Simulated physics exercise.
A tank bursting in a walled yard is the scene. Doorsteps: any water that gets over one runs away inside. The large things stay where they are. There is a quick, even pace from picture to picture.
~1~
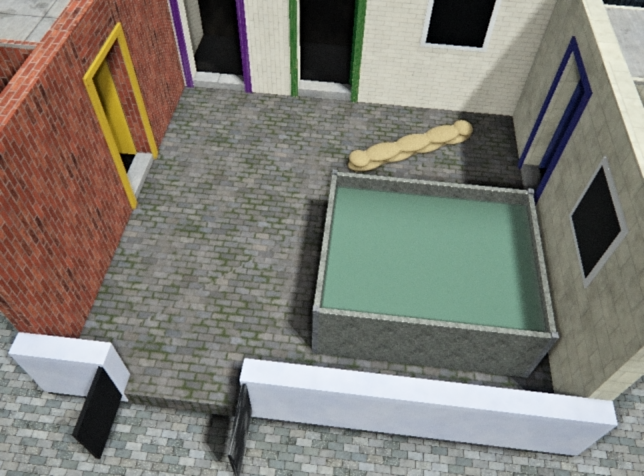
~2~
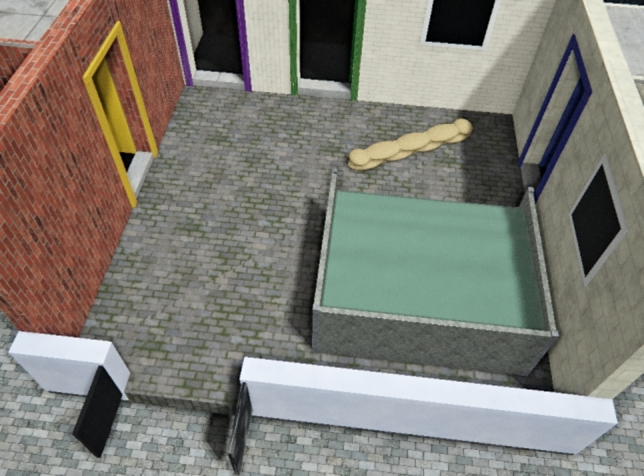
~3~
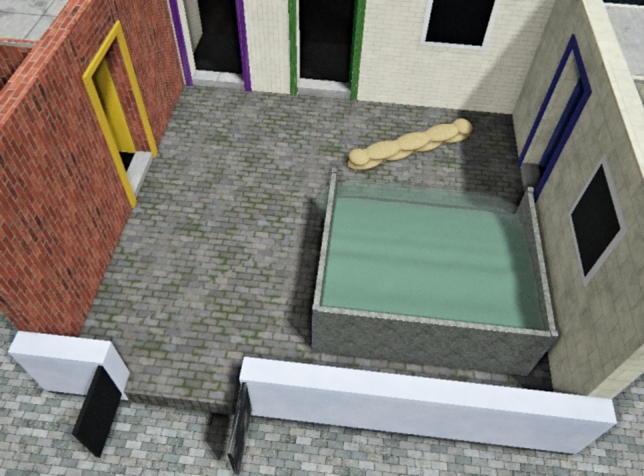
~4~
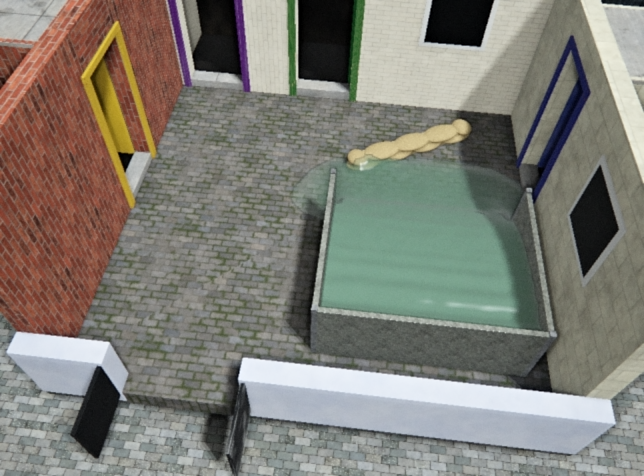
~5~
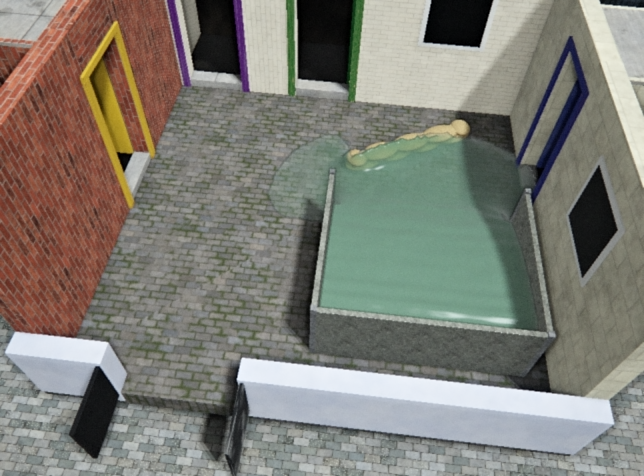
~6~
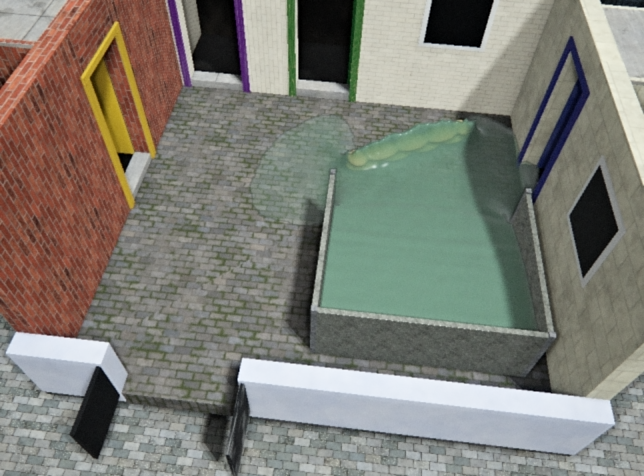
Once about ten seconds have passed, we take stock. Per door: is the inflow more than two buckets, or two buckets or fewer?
In order: The green door exceeds the allowance there; the purple door exceeds the allowance there; the blue door exceeds the allowance there; the yellow door exceeds the allowance there.
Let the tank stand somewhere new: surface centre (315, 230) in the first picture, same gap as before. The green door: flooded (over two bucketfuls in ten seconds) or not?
Green exceeds the threshold.
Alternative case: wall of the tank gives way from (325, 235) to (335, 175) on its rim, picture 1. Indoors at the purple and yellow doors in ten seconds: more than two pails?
Well, purple is swamped, while yellow is swamped.
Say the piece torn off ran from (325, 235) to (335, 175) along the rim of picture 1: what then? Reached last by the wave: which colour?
The door marked blue.
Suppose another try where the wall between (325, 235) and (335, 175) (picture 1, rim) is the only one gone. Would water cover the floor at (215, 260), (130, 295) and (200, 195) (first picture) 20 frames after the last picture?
Taken in turn they're swamped, swamped and swamped.
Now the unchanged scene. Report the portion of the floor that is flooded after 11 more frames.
Near 55 in a hundred.
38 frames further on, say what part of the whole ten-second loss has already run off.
It would be around 60 %.
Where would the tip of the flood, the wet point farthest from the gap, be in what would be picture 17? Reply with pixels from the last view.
Somewhere about (182, 91).
A moment on, water covers 45 % of the floor; the green door wet at the sill, nothing in, the purple door wet at the sill, nothing in, the blue door under two buckets in, the yellow door not reached.
Next, water covers 55 % of the floor; the green door under two buckets in, the purple door wet at the sill, nothing in, the blue door over two buckets in, the yellow door not reached.
Then, water covers 70 % of the floor; the green door over two buckets in, the purple door over two buckets in, the blue door far over two buckets in, the yellow door under two buckets in.
Later, water covers 90 % of the floor; the green door over two buckets in, the purple door far over two buckets in, the blue door far over two buckets in, the yellow door far over two buckets in.
In the end, water covers 95 % of the floor; the green door over two buckets in, the purple door far over two buckets in, the blue door far over two buckets in, the yellow door far over two buckets in.
